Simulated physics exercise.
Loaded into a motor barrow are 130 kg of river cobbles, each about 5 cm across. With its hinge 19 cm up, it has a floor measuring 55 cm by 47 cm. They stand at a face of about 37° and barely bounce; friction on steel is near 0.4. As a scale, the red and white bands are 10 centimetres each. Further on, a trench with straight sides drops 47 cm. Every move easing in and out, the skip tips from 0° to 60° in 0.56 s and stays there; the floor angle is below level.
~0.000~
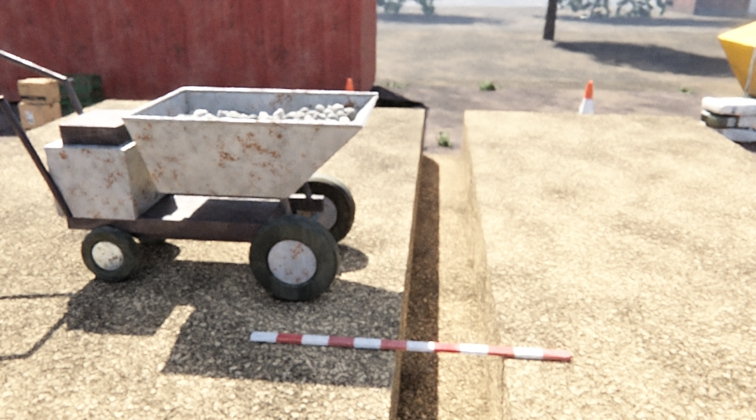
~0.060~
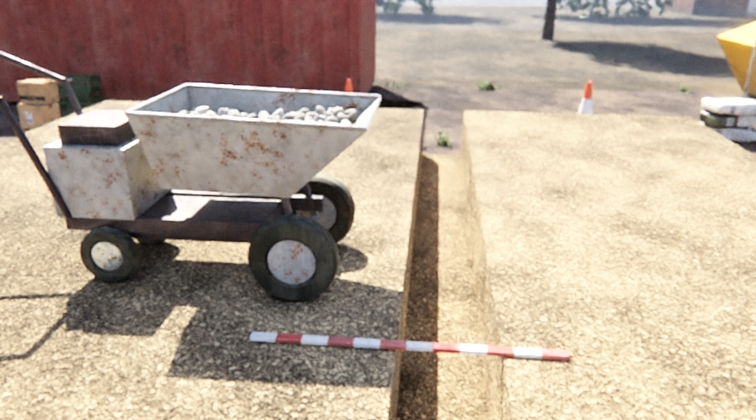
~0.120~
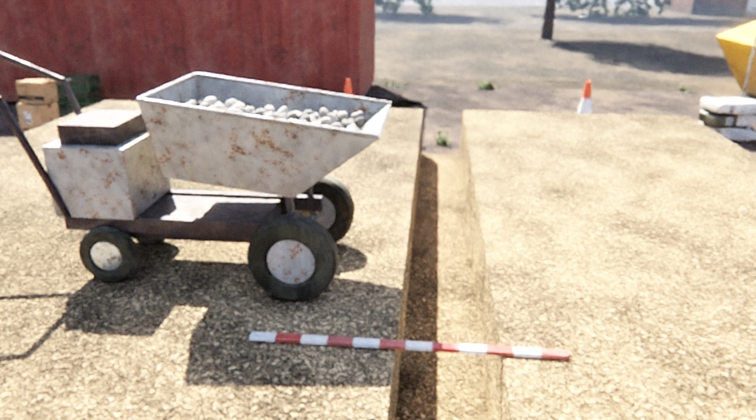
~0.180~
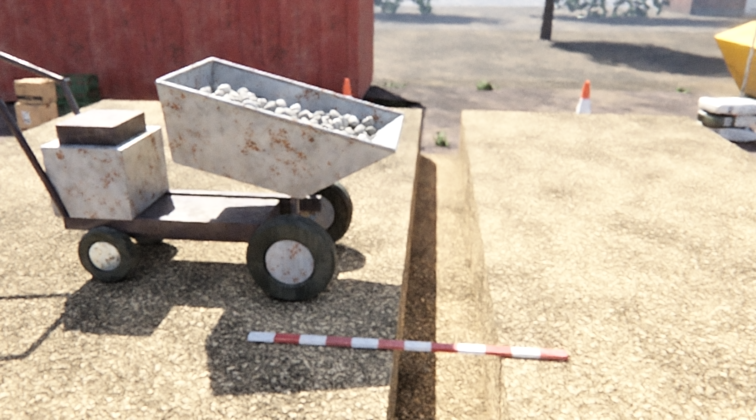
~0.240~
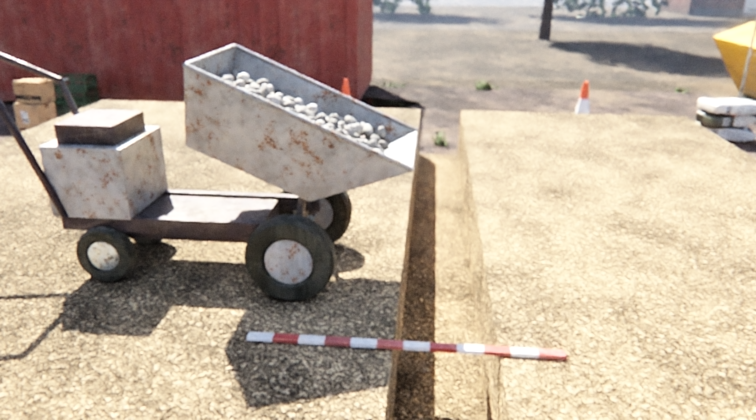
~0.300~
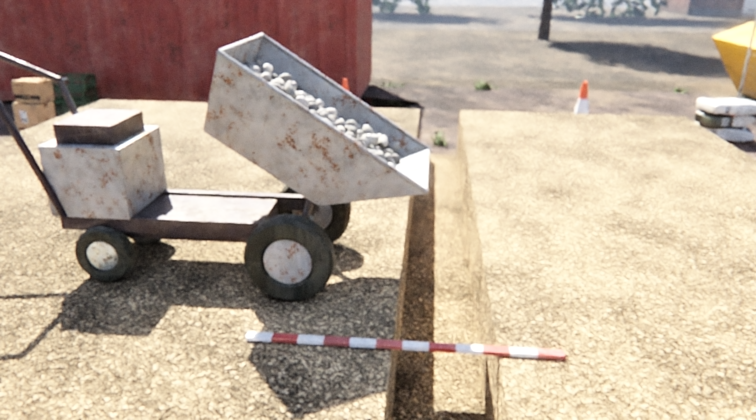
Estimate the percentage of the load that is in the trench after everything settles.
Roughly 47 per cent of the load.
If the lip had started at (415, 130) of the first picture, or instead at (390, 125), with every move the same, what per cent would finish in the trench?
Roughly 15 in a hundred from the first, 35 in a hundred from the second.
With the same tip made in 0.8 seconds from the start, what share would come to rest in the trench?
It would come to roughly 60 per cent.
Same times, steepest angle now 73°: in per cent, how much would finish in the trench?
The trench would hold about 50% of it.
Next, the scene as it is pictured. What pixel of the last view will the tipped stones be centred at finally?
Their middle ends up near (502, 278).
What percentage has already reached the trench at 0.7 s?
Close to 10 per cent at that time.
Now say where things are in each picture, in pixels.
In the first picture, the skip is at 0°, its lip at (362, 126); the top of the load is at (314, 116).
In the second picture, lip at (367, 129), floor tilted 2°, highest stones at (257, 116); the stones move at 0.4 m/s on average.
In the third picture, lip at (379, 137), floor tilted 7°, highest stones at (221, 107); the stones move at 0.9 m/s on average.
In the fourth picture, lip at (396, 151), floor tilted 15°, highest stones at (223, 94); the stones move at 1.2 m/s on average.
In the fifth picture, the skip is at 24°, its lip at (413, 170); the top of the load is at (235, 81); the stones move at 1.4 m/s on average.
In the sixth picture, the skip is at 33°, its lip at (427, 192); the top of the load is at (255, 72); the stones move at 1.5 m/s on average.
After 0.4 s the floor is at 51°; 100 % in the skip; the foremost stones are at (417, 202).
After 0.7 s the floor is at 60°; 90 % in the skip, 8 % in the trench, 2 % past the trench; the foremost stones are at (501, 259).
After 1.0 s the floor is at 60°; 36 % in the skip, 16 % in the trench, 48 % past the trench; the foremost stones are at (652, 275).
After 3.0 s the floor is at 60°; 0 % in the skip, 47 % in the trench, 53 % past the trench; the foremost stones are past the picture's edge.
